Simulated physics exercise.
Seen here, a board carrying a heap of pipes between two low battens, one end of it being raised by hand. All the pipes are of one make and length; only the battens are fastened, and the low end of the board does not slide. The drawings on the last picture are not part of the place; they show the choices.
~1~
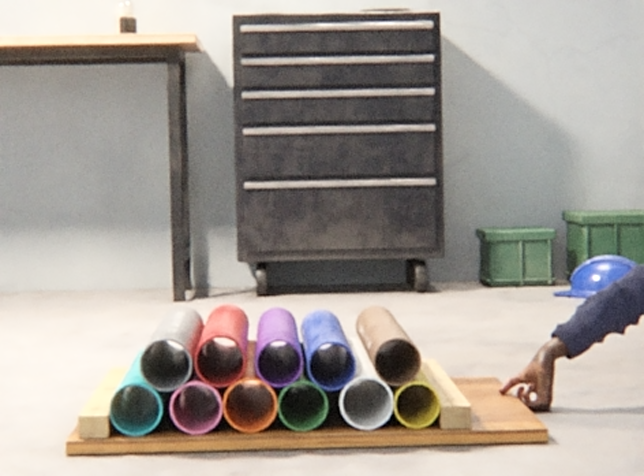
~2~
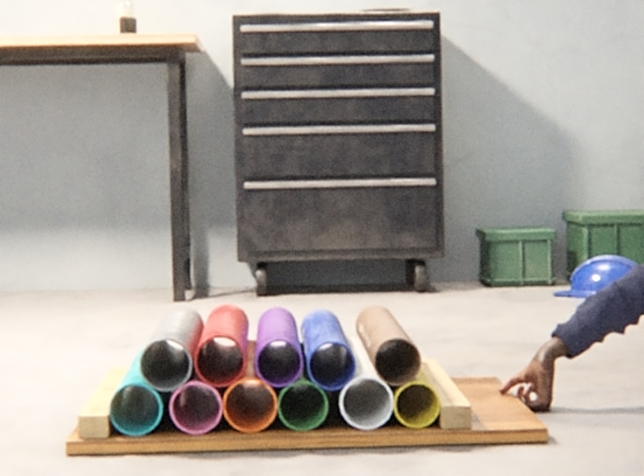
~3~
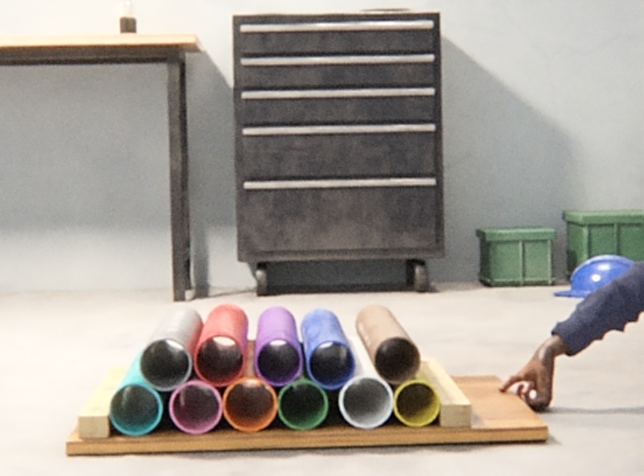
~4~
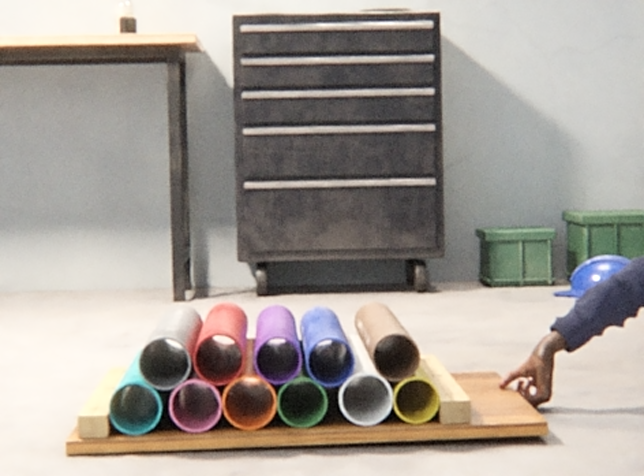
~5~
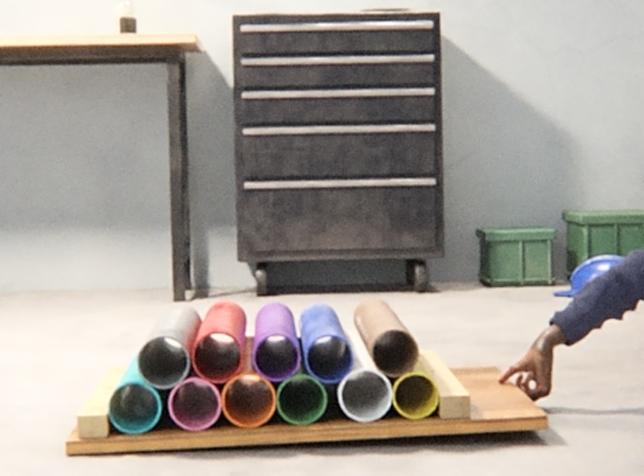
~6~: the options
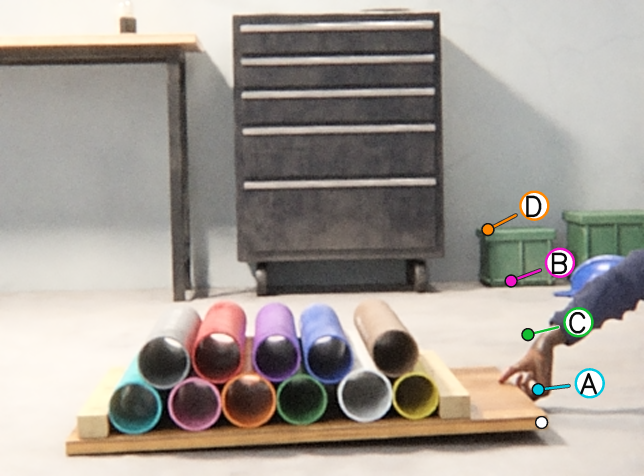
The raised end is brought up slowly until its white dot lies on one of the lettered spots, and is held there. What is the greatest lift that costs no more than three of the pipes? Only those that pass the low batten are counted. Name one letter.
Lift it to D and no more.
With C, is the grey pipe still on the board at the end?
Yes, with C.
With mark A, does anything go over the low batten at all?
No.
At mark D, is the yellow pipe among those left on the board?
Yes.
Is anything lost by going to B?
No.
On the marked copy, A at (538, 389); B at (511, 281); C at (528, 334); D at (488, 230); the white dot at (541, 422).
Taking D. A third of the way, board at 16°.
Two thirds of the way, board at 26°.
When it is over, board at 26°, none over the low batten.
As for the rest, A none over the low batten; B none over the low batten; C none over the low batten.
